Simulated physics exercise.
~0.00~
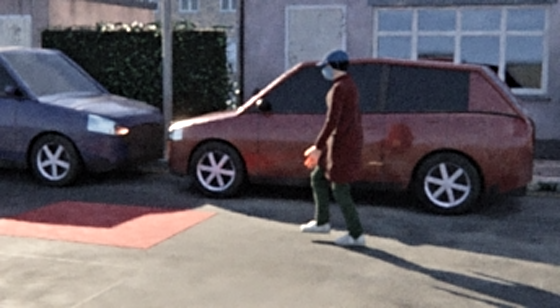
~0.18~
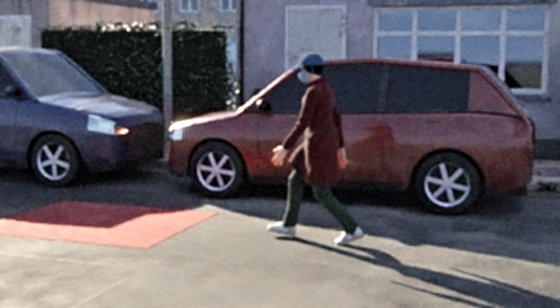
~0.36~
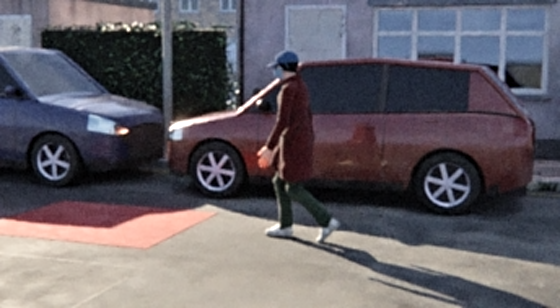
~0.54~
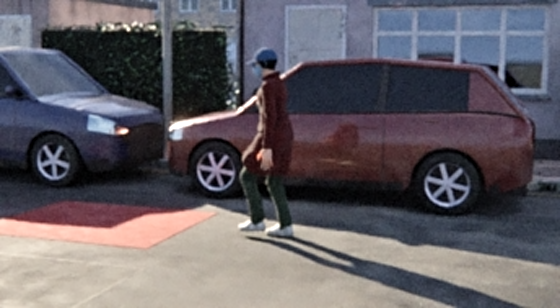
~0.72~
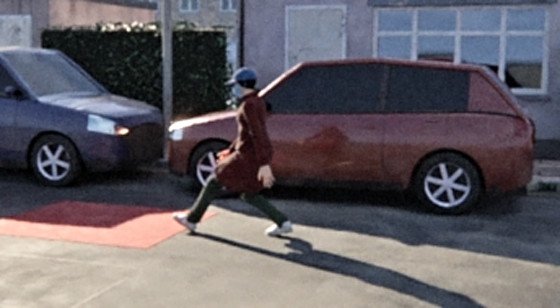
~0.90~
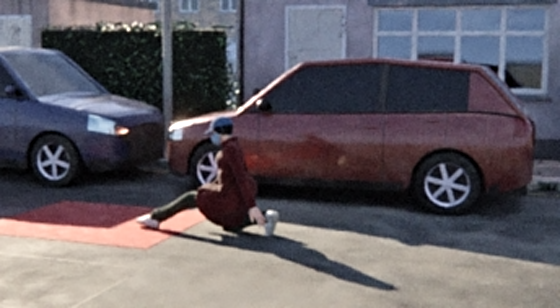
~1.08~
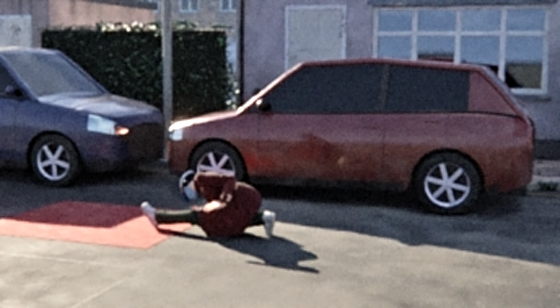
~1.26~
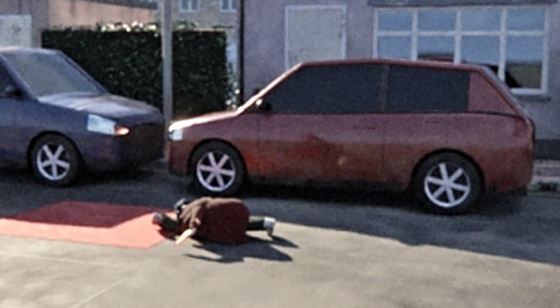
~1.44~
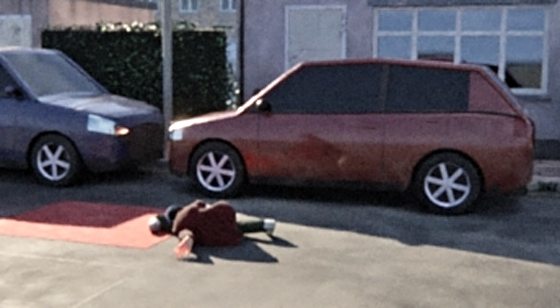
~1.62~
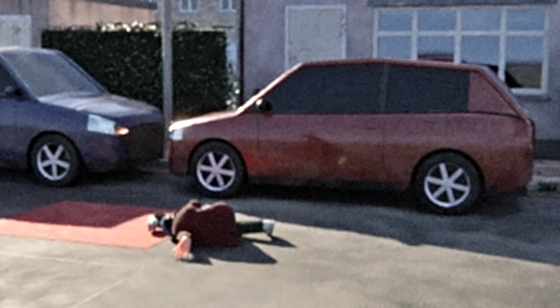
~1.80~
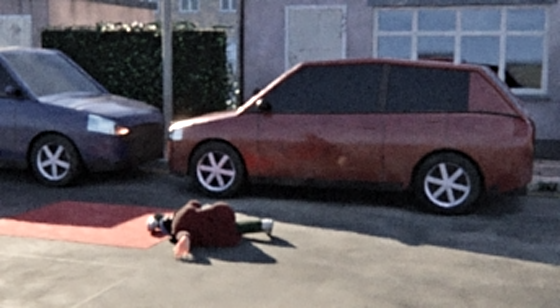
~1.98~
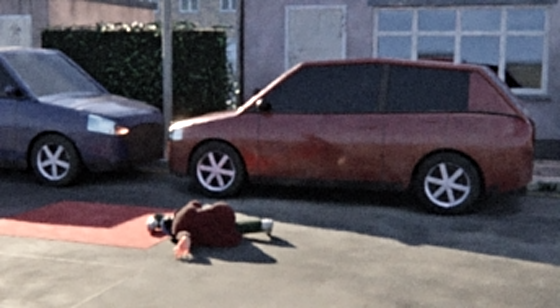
Shopper in dark red coat walking left past parked cars, sliding into a split, collapsing and lying still just short of red mat.
